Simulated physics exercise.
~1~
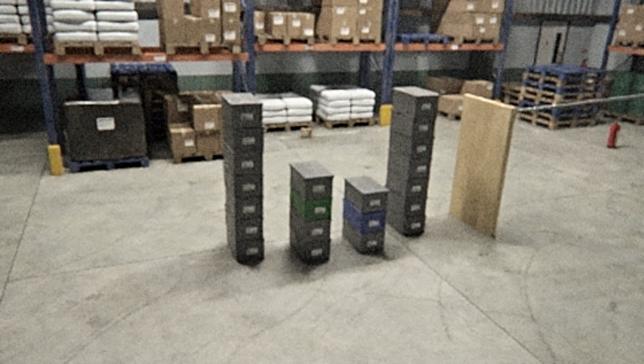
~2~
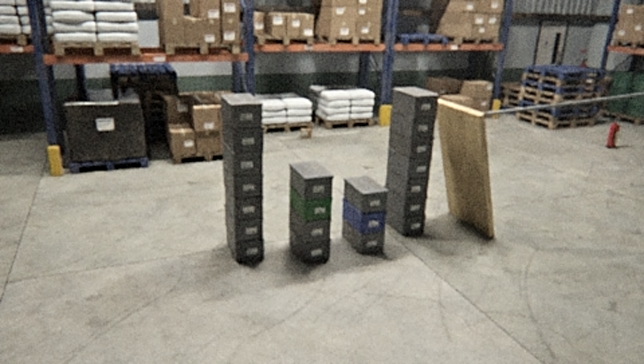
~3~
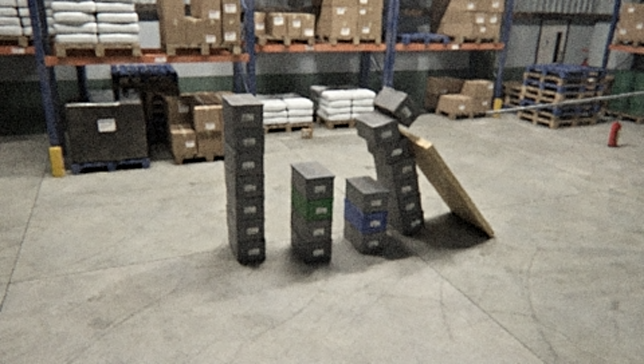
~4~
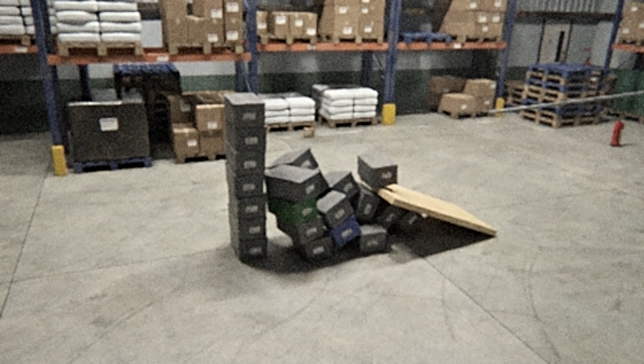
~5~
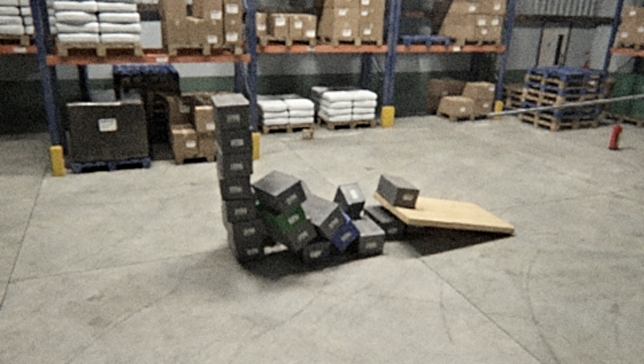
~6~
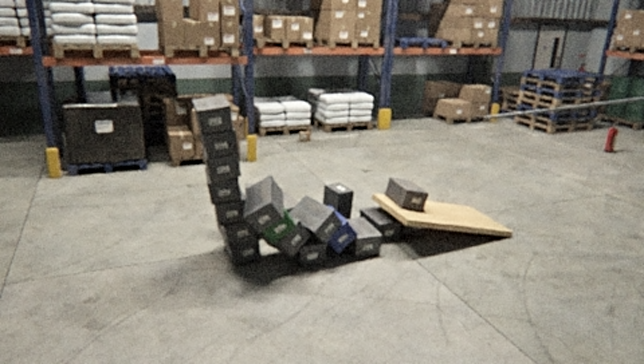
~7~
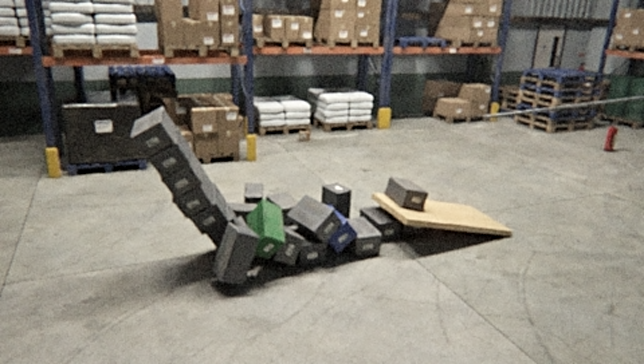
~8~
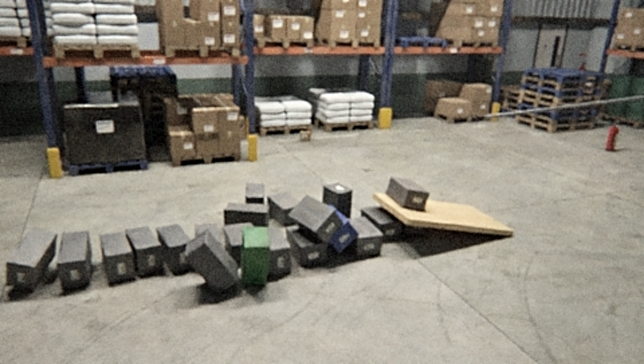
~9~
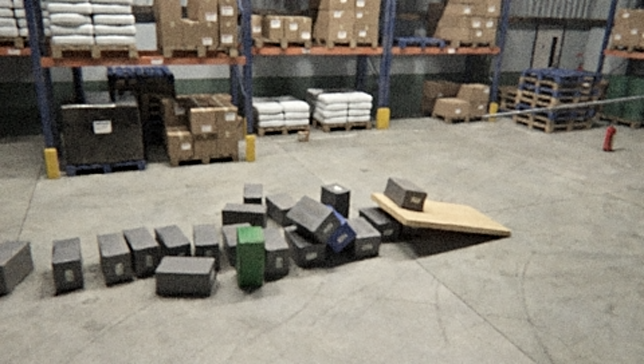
A wooden board tips left into stacked grey totes, toppling every pile across the floor.
